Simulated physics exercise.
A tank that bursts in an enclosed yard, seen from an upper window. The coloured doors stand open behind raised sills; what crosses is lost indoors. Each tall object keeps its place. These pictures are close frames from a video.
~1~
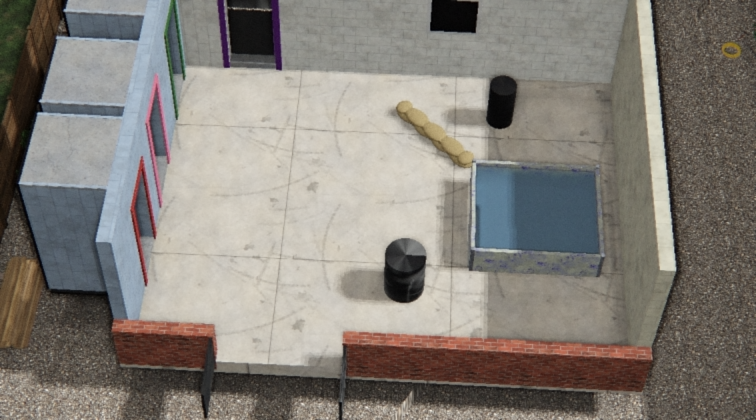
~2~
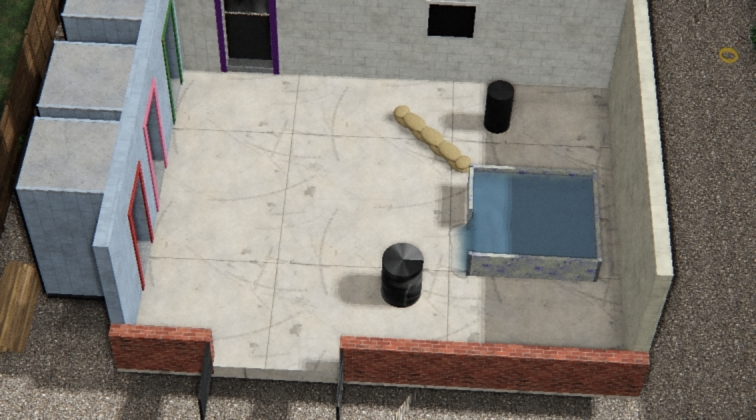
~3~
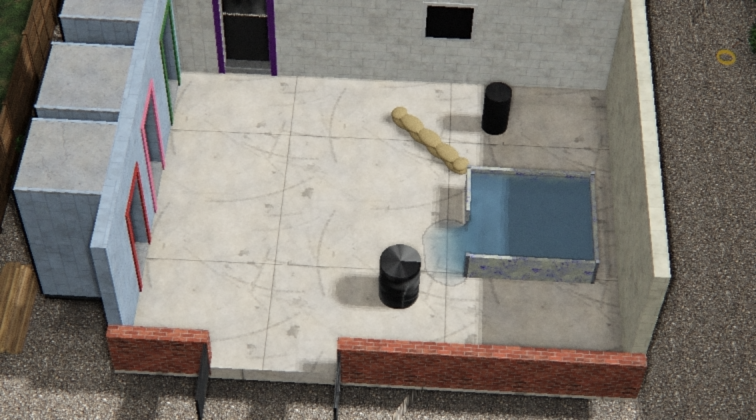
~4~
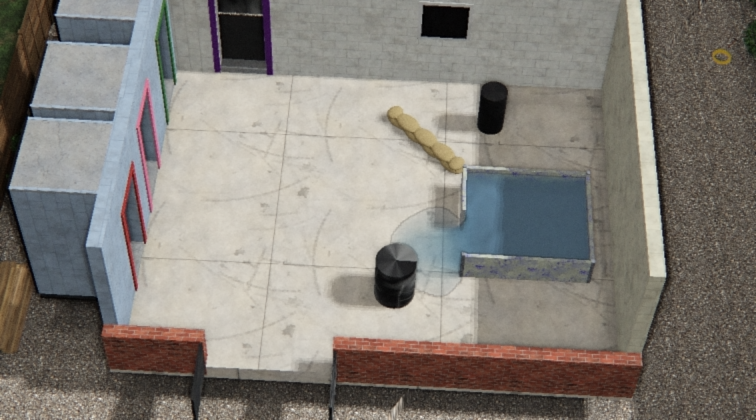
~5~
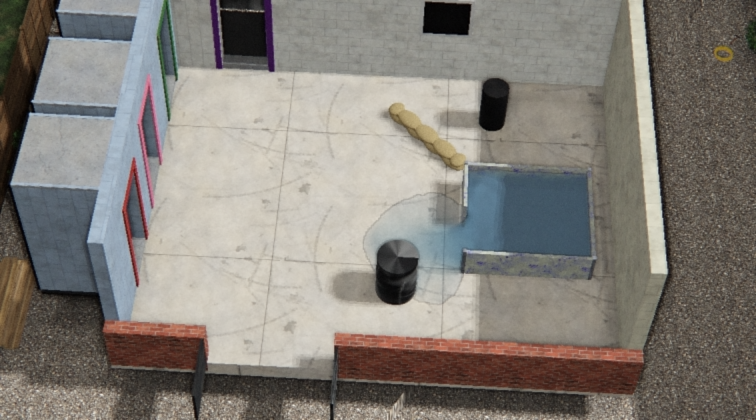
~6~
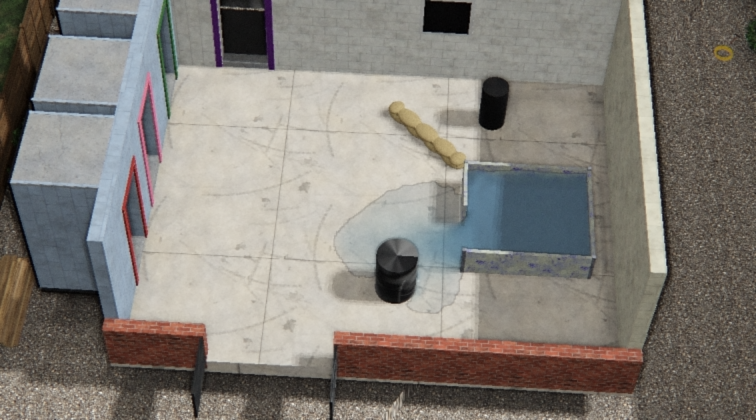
In a walled concrete yard with coloured doors along the left, a square tank of blue water stands whole at the right. Its left side opens, and water pours out through the gap, spreading leftward across the floor in a thin, widening sheet that surrounds the black ridged barrel.
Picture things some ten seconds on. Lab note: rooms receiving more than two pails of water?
In the end the green door will pass two buckets at most; the purple door will pass two buckets at most; the pink door will pass two buckets at most; the red door will pass more than two buckets.
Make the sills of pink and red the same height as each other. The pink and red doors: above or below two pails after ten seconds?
To sum up, the pink door breaks past the limit while the red door never reaches the limit.
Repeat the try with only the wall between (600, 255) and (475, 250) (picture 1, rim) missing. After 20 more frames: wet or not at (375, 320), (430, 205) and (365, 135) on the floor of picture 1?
Going in your order, I'd say drenched, then still bare, then still bare.
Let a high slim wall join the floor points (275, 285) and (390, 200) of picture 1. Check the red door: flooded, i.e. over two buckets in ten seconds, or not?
Note - red door does not reach it.
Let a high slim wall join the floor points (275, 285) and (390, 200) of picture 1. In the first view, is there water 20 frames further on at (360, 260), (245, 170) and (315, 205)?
Results in sequence: Swamped / bone-dry / bone-dry.
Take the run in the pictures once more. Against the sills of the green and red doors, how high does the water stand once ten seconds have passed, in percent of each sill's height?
I'd put it at close to 50 and 130 per cent.
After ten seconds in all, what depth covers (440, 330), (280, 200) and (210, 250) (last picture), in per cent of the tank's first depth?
Roughly 4 per cent, 4 per cent and 12 per cent.
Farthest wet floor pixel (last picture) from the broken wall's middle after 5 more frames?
I'd go with roughly (235, 262).
A moment on, water covers 20 % of the floor; the green door not reached, the purple door not reached, the pink door not reached, the red door not reached.
Next, water covers 35 % of the floor; the green door not reached, the purple door not reached, the pink door not reached, the red door not reached.
Then, water covers 55 % of the floor; the green door not reached, the purple door not reached, the pink door wet at the sill, nothing in, the red door over two buckets in.
Later, water covers 60 % of the floor; the green door wet at the sill, nothing in, the purple door wet at the sill, nothing in, the pink door wet at the sill, nothing in, the red door over two buckets in.
In the end, water covers 75 % of the floor; the green door wet at the sill, nothing in, the purple door wet at the sill, nothing in, the pink door wet at the sill, nothing in, the red door far over two buckets in.
